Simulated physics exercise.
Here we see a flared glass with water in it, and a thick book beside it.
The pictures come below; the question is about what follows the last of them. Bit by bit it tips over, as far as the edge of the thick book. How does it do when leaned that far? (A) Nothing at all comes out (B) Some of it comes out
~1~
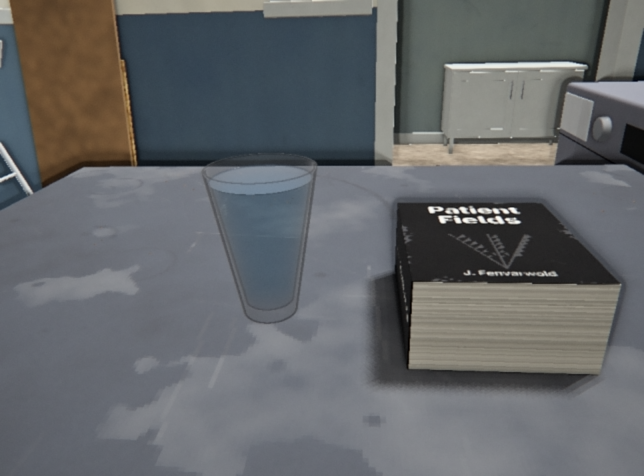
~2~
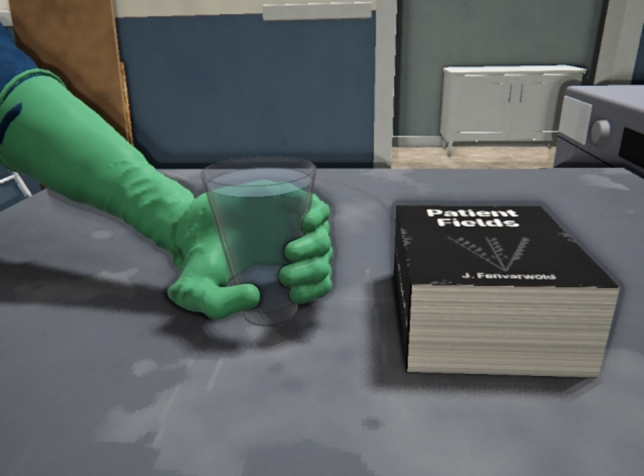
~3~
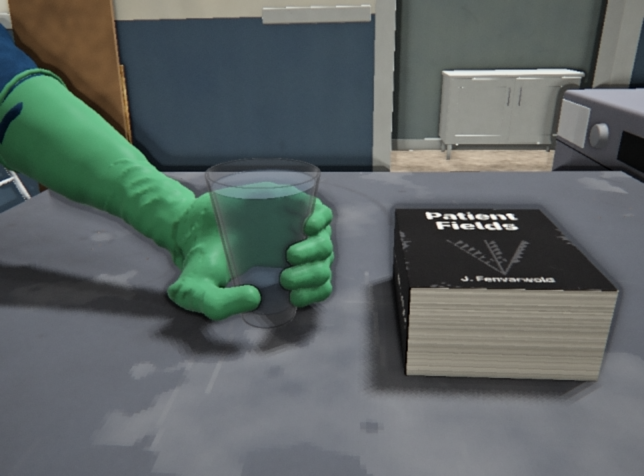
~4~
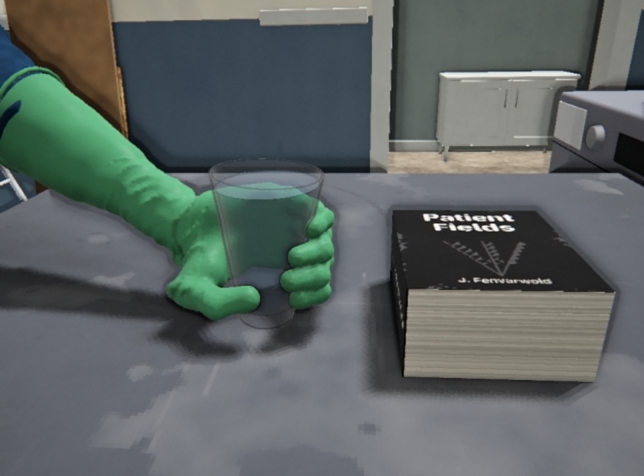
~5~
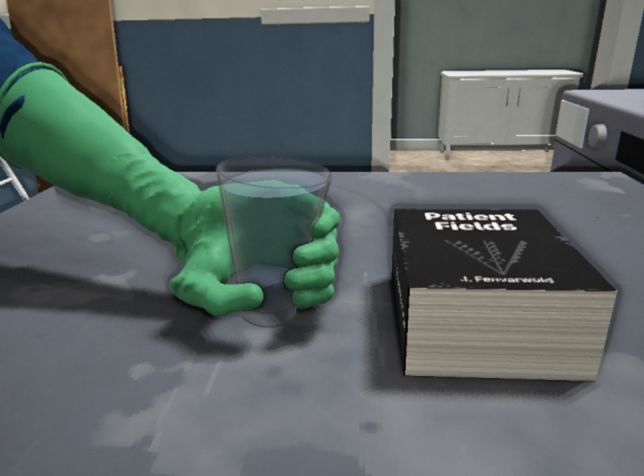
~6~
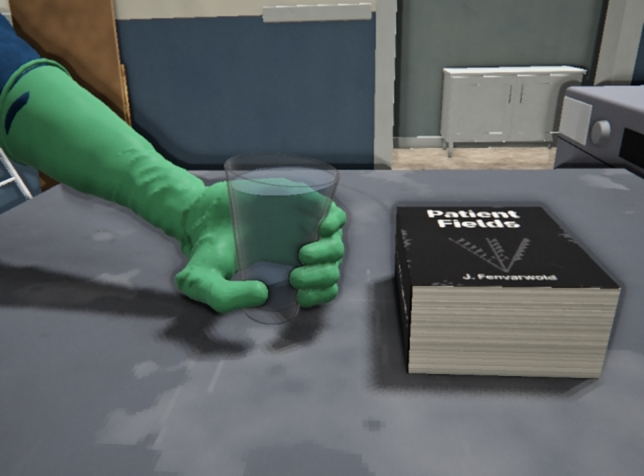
Option B: Some of it comes out.
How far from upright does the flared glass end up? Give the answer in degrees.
It comes to rest about 40 degrees from the vertical.
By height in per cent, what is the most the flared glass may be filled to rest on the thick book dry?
Up to around 70 percent of its height.
A moment on, the flared glass leans by about 25°; a puddle lies under it; nearly all of the water is inside.
Further on, the flared glass leans by about 35°; a puddle lies under it; about three quarters of the water is inside.
When it is over, the flared glass leans by about 40°, against the thick book; a puddle lies under it; about two thirds of the water is inside.
